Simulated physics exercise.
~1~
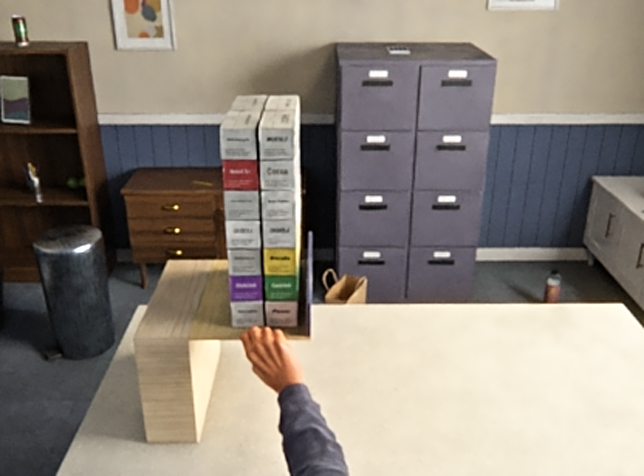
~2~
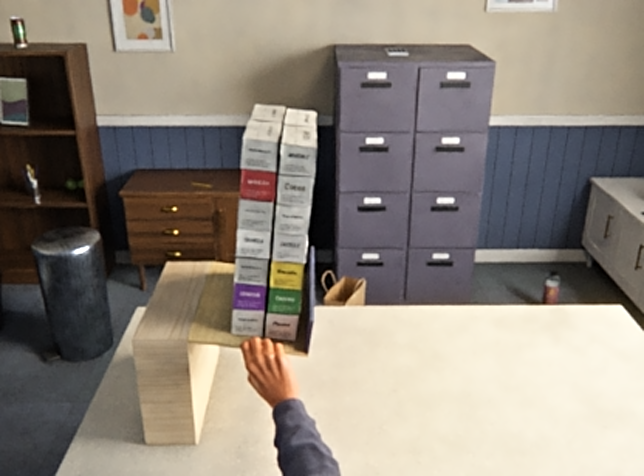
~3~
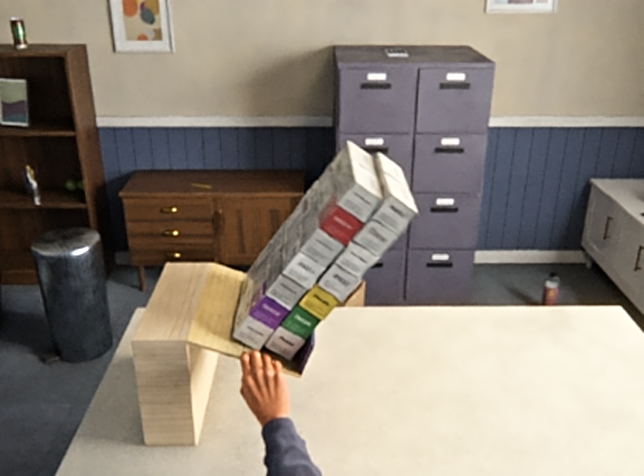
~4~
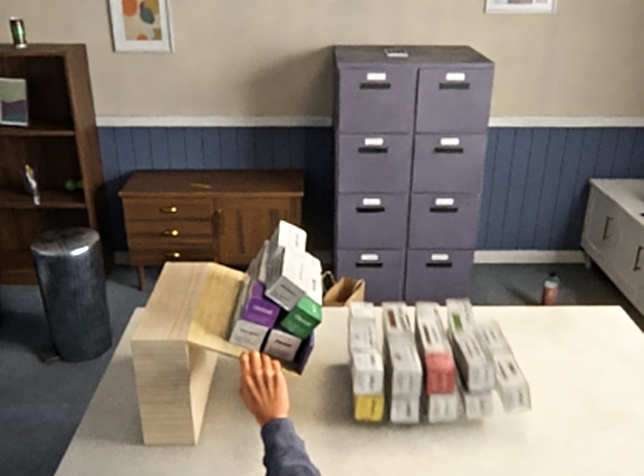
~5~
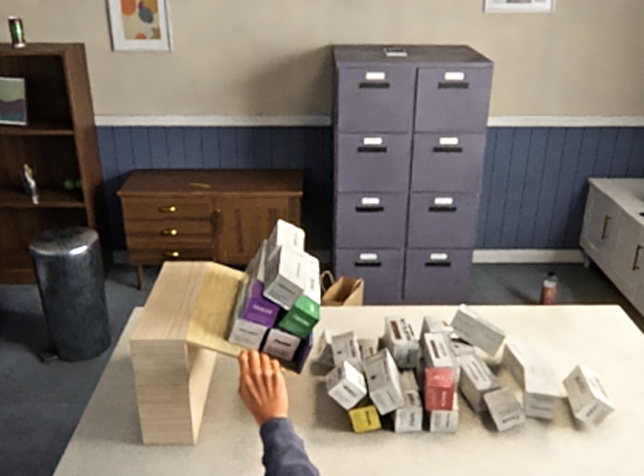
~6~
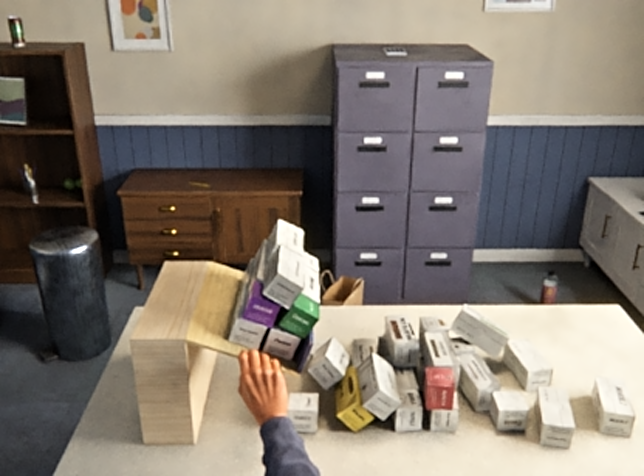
In an office, a hand lowers a hinged tray and most stacked packets topple off rightward.
